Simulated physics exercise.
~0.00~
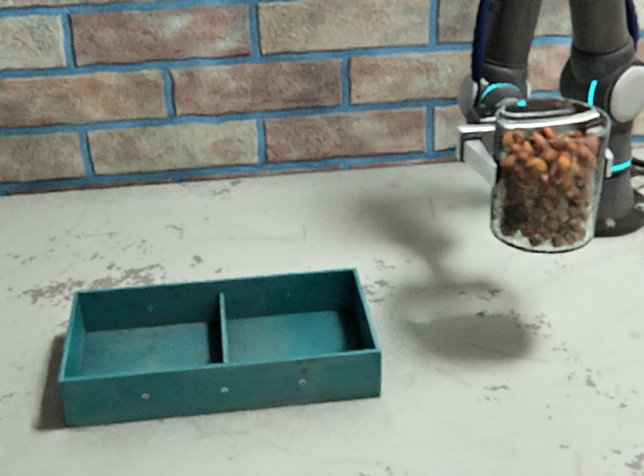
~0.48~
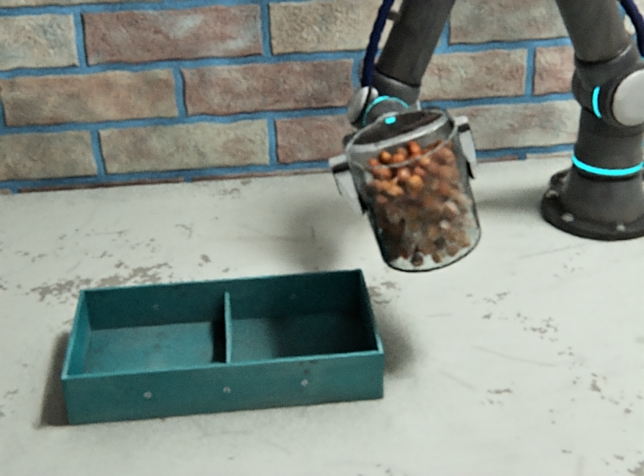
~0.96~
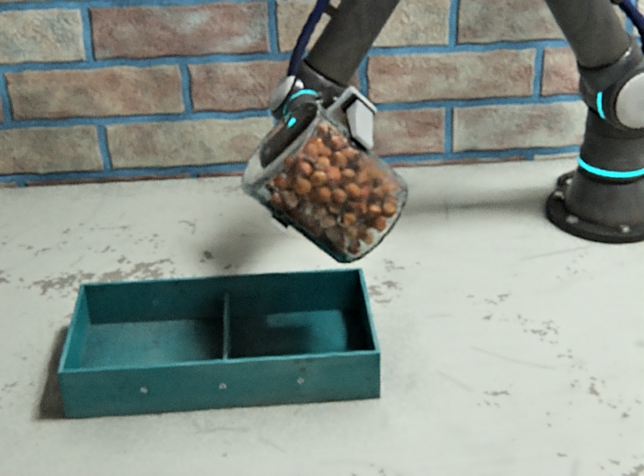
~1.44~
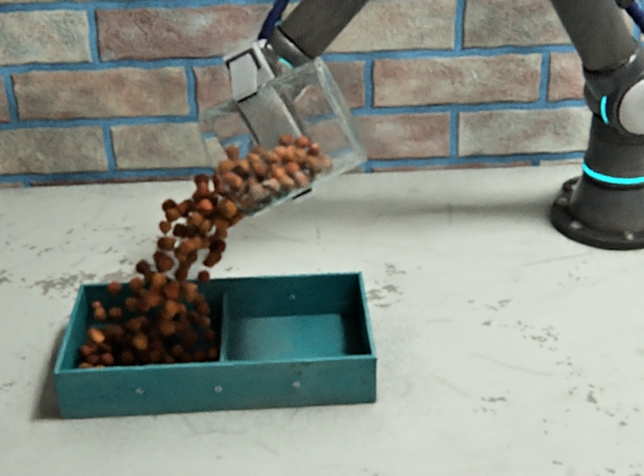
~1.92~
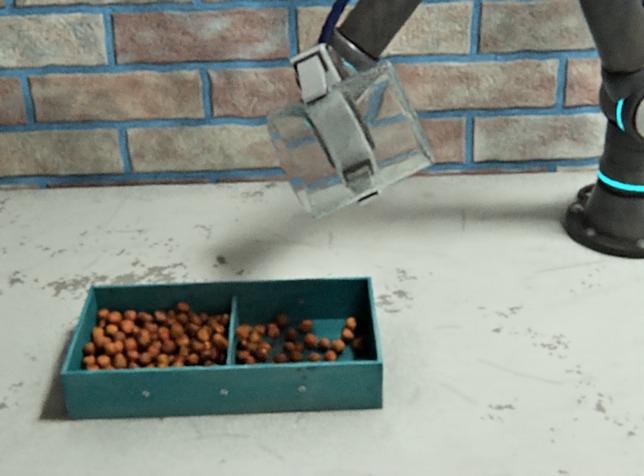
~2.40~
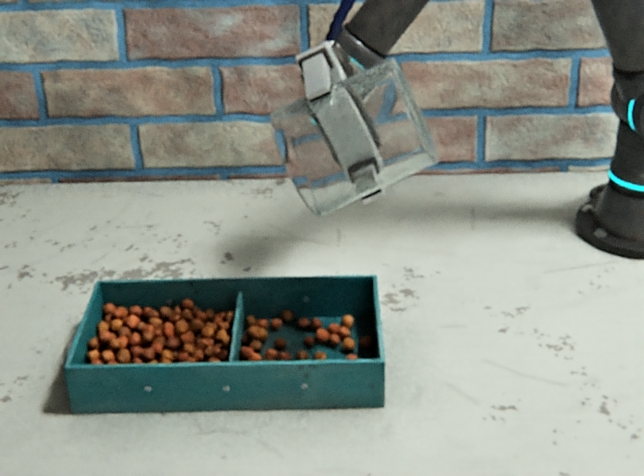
On a worn pale tabletop before a brick wall, a robot arm carried a clear cup of hazelnuts leftward over a teal divided box and tipped it, pouring them out until the cup was empty, with most in the left compartment and fewer in the right.
